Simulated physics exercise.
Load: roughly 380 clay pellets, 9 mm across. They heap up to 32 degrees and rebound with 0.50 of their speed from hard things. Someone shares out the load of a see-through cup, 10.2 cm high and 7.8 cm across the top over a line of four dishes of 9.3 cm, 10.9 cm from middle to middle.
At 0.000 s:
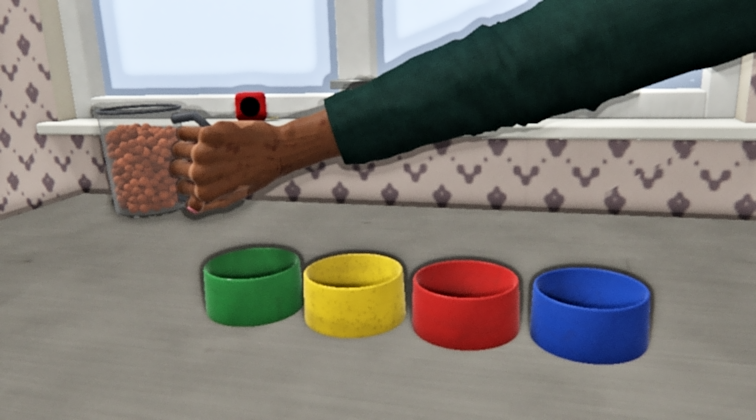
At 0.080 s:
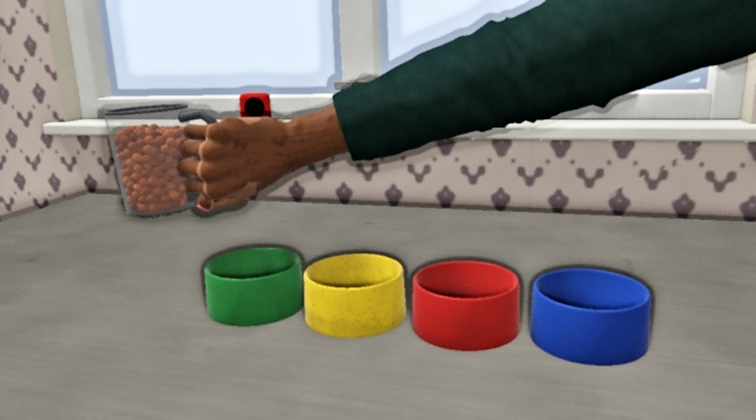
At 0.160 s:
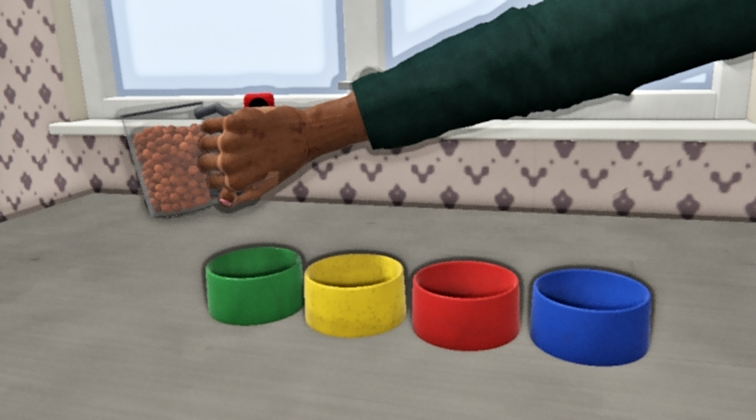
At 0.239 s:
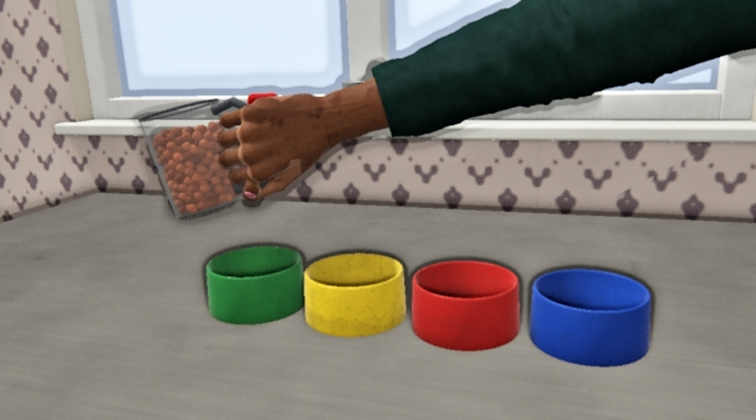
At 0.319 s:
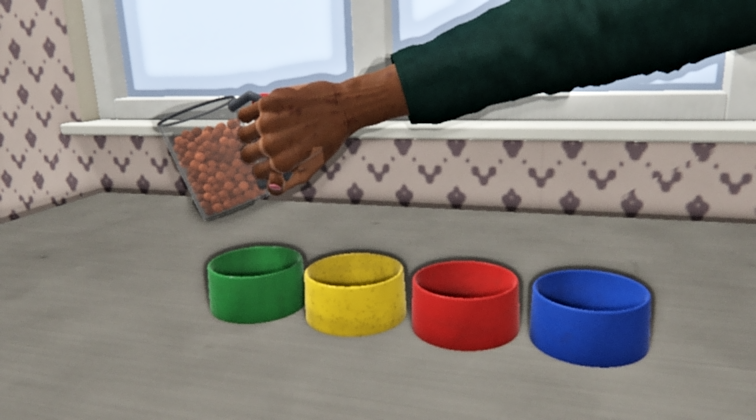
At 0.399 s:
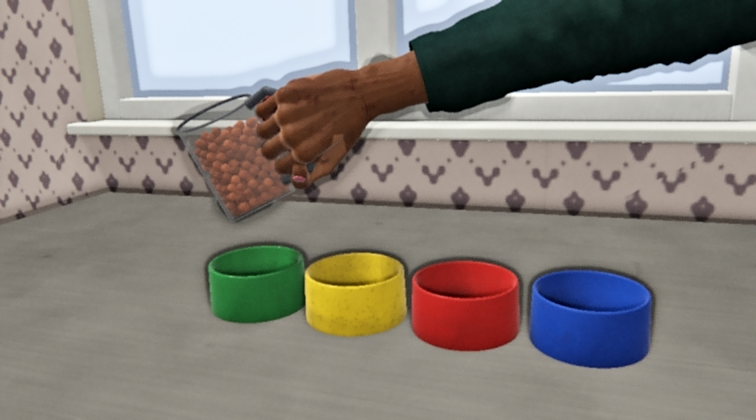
The clip opens with a hand in a dark green sleeve holding a see-through cup of reddish-brown pellets upright, above and left of green, yellow, red and blue dishes. The hand moves the cup rightward, steadily tilting it leftward at its base's expense, until it leans noticeably above the green dish.
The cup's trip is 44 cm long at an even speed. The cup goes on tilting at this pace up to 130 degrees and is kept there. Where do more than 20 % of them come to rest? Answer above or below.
Red: Above, blue: Above, green: Below, yellow: Below, counter: Above.
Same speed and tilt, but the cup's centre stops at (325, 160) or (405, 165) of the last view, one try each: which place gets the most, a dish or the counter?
Most goes to: Green; yellow.
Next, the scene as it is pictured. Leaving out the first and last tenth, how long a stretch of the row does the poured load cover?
About 13 cm.
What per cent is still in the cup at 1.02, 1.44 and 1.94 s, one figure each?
About 100, 85, 0.
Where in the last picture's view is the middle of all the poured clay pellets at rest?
Around (520, 322).
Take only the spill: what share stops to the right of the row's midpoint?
Roughly 100 per cent.
Then, at 1.02 s, tilt 75 degrees; cup holds 100 %.
Then, at 1.44 s, tilt 107 degrees; cup holds 85 %, red 10 %.
Then, at 1.94 s, tilt 130 degrees; cup holds 0 %, red 25 %, blue 30 %.
At rest (2.5 s), red 30 %, blue 30 %, green 0 %, yellow 0 %, counter 40 %.
